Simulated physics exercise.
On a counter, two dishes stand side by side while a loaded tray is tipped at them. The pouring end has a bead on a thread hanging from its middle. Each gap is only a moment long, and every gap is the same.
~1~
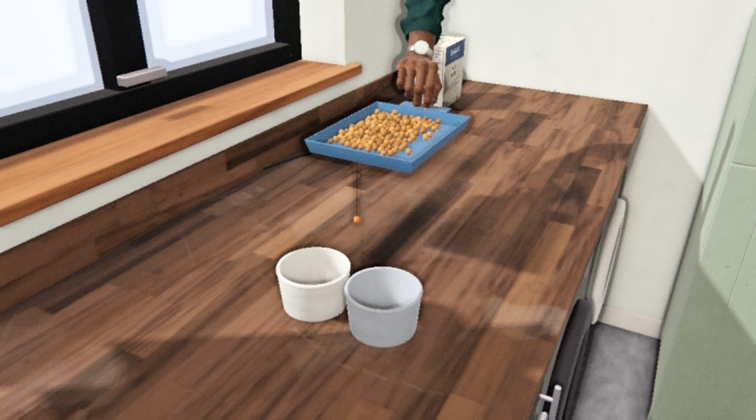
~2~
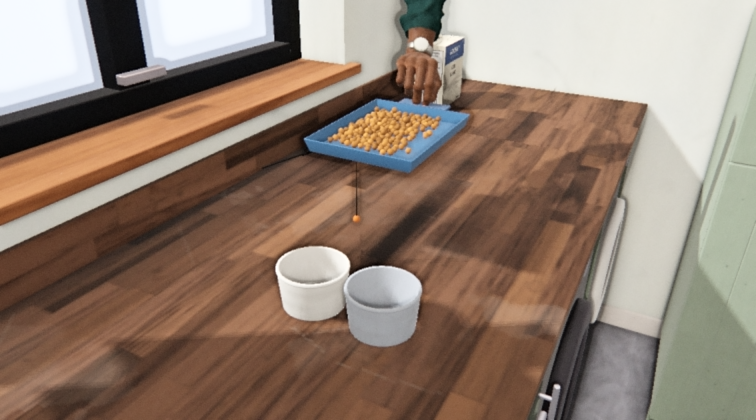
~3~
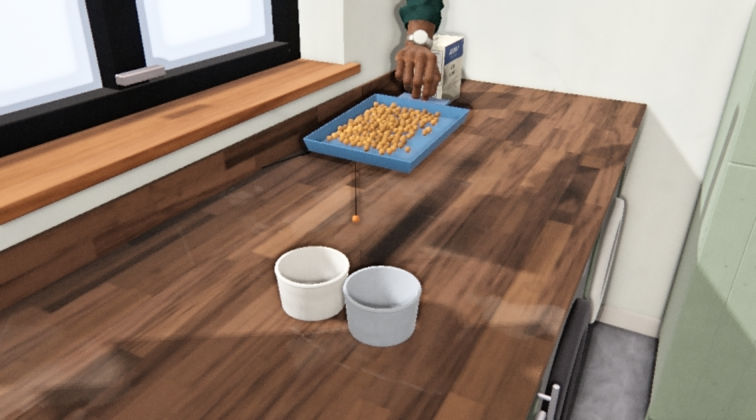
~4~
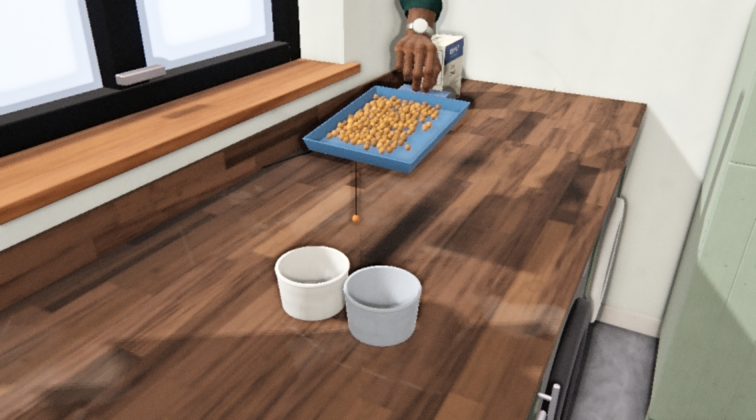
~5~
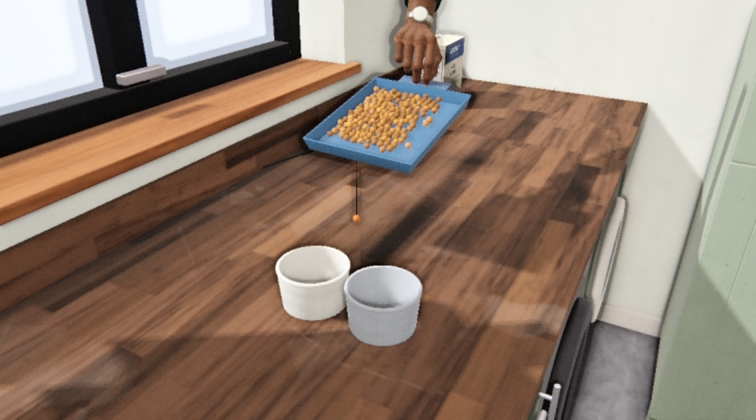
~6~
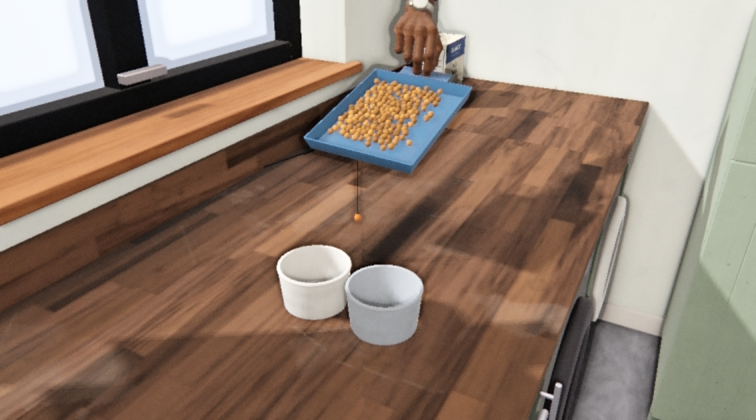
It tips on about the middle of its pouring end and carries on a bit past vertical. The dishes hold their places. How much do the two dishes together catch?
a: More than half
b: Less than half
b, less than half.
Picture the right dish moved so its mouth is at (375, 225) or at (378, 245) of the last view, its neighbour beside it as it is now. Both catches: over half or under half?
The pair would catch the lesser share the first time and the greater share the second time.
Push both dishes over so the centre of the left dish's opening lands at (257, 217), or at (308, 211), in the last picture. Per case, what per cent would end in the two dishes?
20 and 10 %.
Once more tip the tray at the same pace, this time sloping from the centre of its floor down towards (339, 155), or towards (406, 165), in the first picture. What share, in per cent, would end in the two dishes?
Shares: 10 %, then 0 %.
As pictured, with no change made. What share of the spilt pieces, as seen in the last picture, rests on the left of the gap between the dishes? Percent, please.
Roughly 30 percent.
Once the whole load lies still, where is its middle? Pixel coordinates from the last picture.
Near (365, 285).
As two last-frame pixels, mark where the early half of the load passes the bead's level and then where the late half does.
Early-half point (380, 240); late-half point (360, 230).
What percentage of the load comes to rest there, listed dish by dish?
The left dish gets close to 10 per cent and the right dish close to 0 per cent.
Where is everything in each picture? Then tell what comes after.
In the first frame, corners of the pouring end (310, 139) and (410, 160), level; middle of the load (387, 131), roasted chickpeas; left dish (294, 299); right dish (366, 324); bead on its thread (357, 220).
In the second frame, corners of the pouring end (309, 138) and (410, 159), level; middle of the load (387, 129).
In the third frame, corners of the pouring end (308, 138) and (409, 160), tipped barely, lowest at the right corner; middle of the load (386, 126).
In the fourth frame, corners of the pouring end (308, 138) and (409, 161), tipped a little, lowest at the right corner; middle of the load (386, 121).
In the fifth frame, corners of the pouring end (308, 137) and (409, 162), tipped a little, lowest at the right corner; middle of the load (386, 116).
In the sixth frame, corners of the pouring end (309, 136) and (410, 162), tipped a little, lowest at the right corner; middle of the load (387, 111); left dish (295, 297); right dish (366, 321).
Just after the last frame, tray tipped steeply; almost all on the tray; just a few in the air.
A moment on, tray tipped right over; almost all on the tray; just a few in the left dish; just a few outside both; just a few in the air.
Further on, tray tipped past a quarter turn; just a few in the right dish; about a tenth in the left dish; the larger part outside both.
When it is over, tray tipped past a quarter turn; just a few in the right dish; about a tenth in the left dish; the larger part outside both.
